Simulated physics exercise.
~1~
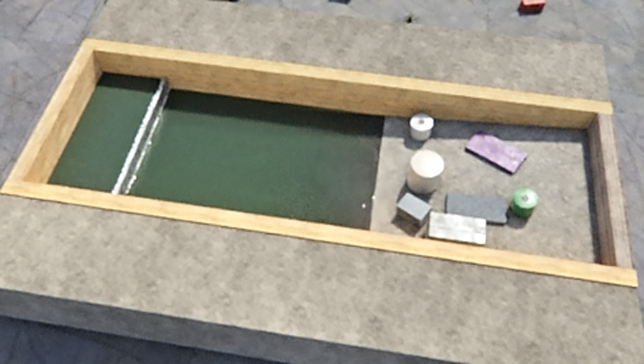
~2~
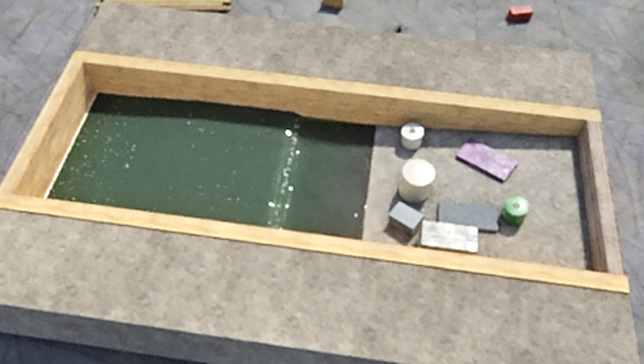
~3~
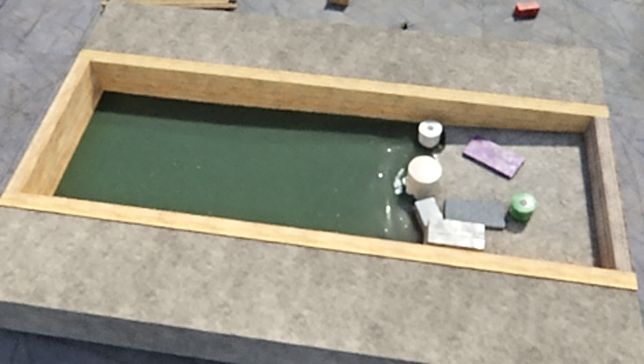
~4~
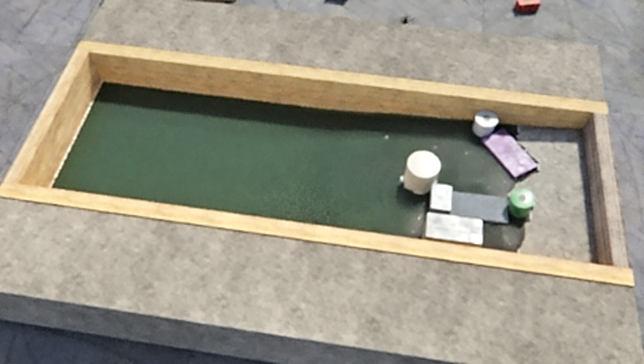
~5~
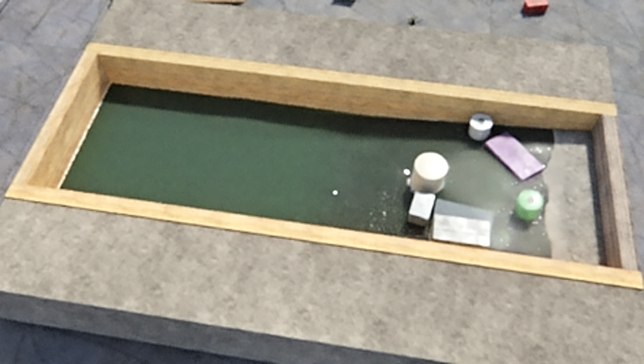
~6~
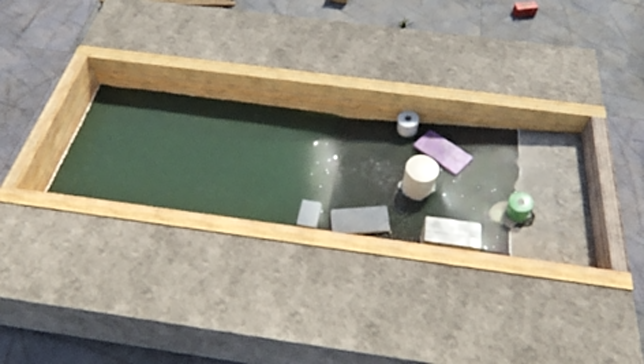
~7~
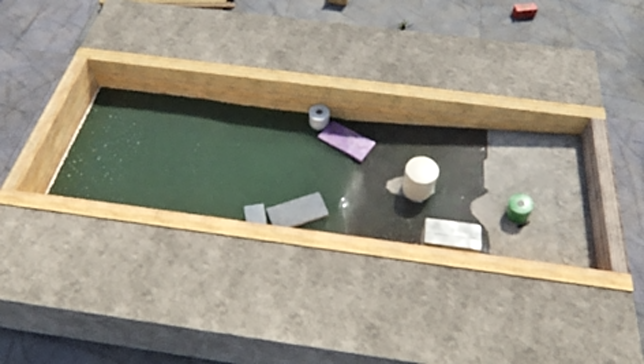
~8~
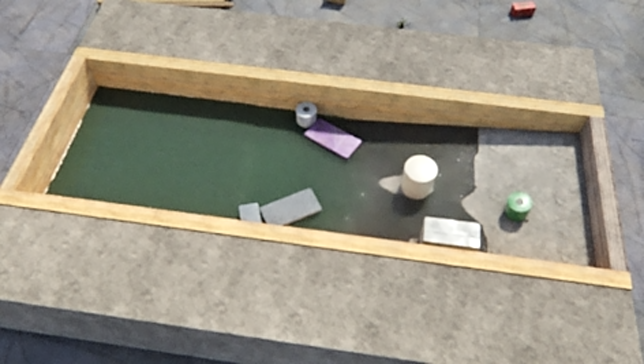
Green water surges right over the sand, then drains left, carrying off the purple float.
